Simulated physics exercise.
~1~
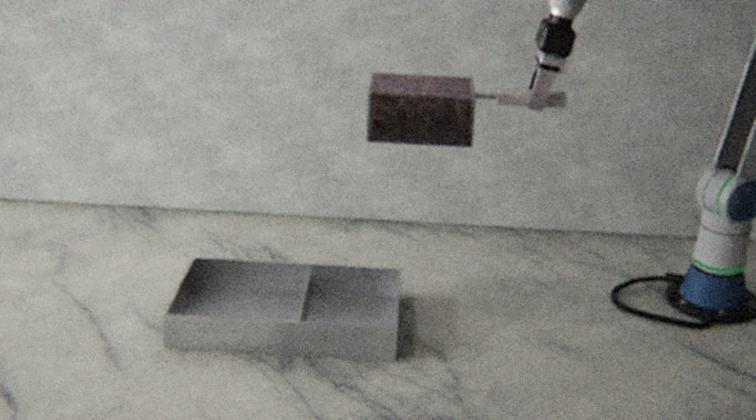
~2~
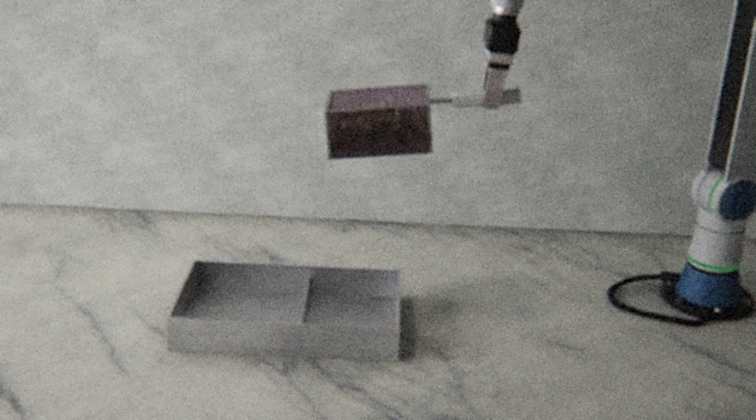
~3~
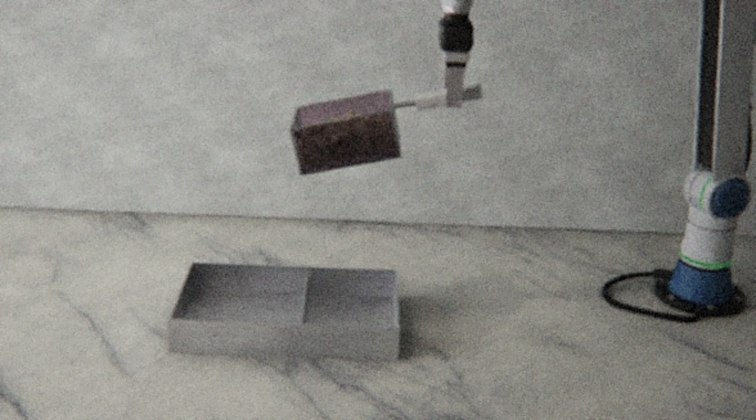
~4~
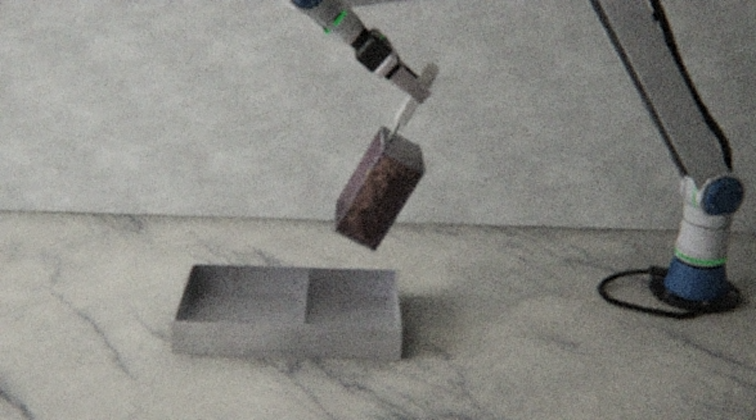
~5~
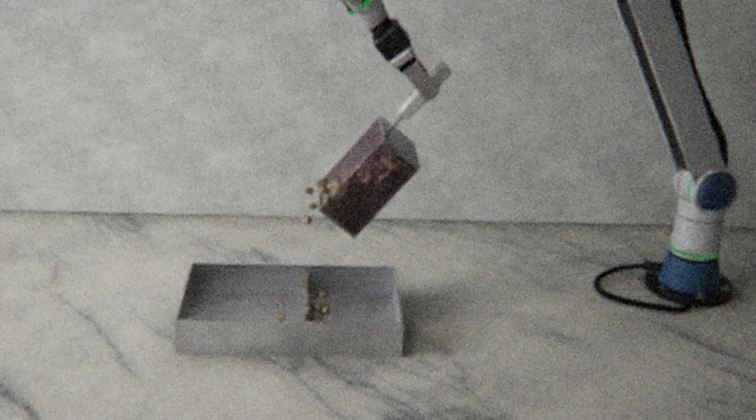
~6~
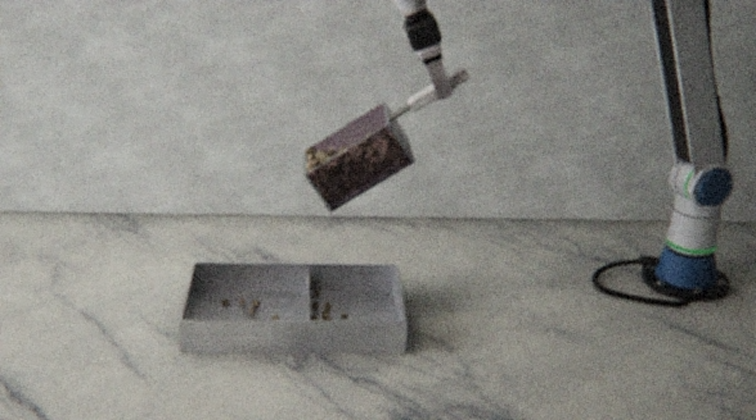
A robot arm moves a dark box left above a divided grey tray, tips it, spills some small pebbles, then partly levels it.
